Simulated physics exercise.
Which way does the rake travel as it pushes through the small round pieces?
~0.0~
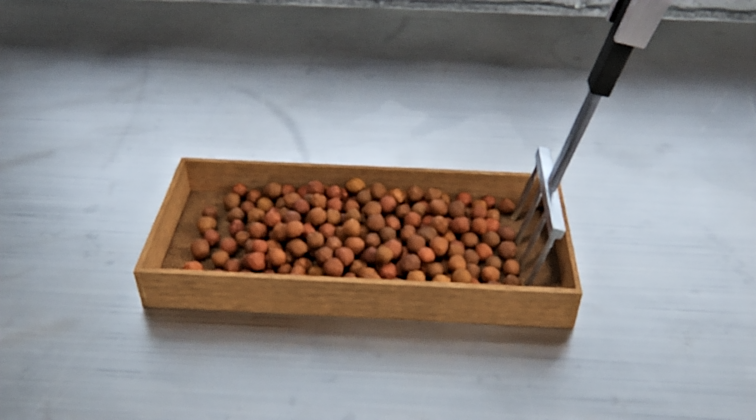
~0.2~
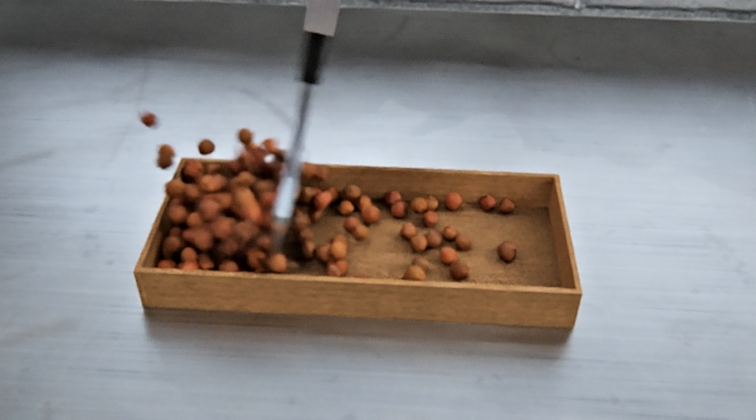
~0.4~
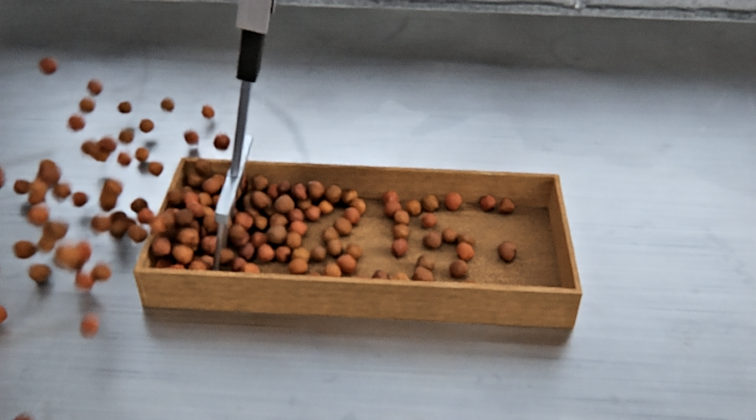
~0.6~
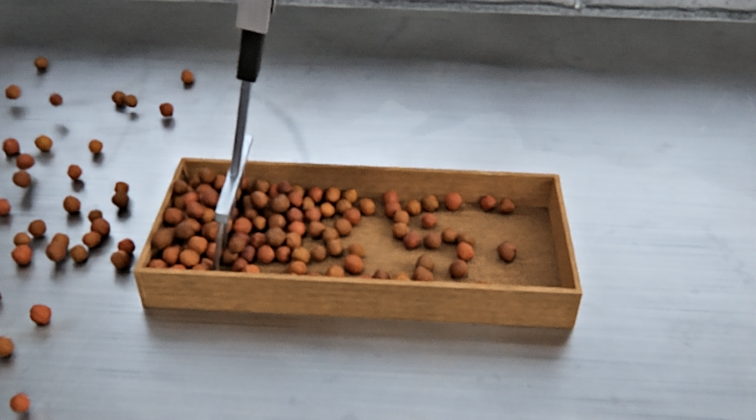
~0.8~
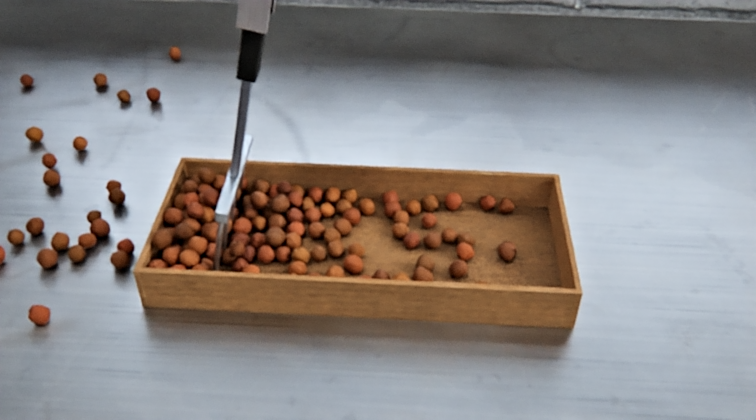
The rake travels to the left, going from the right end of the tray toward the left end.
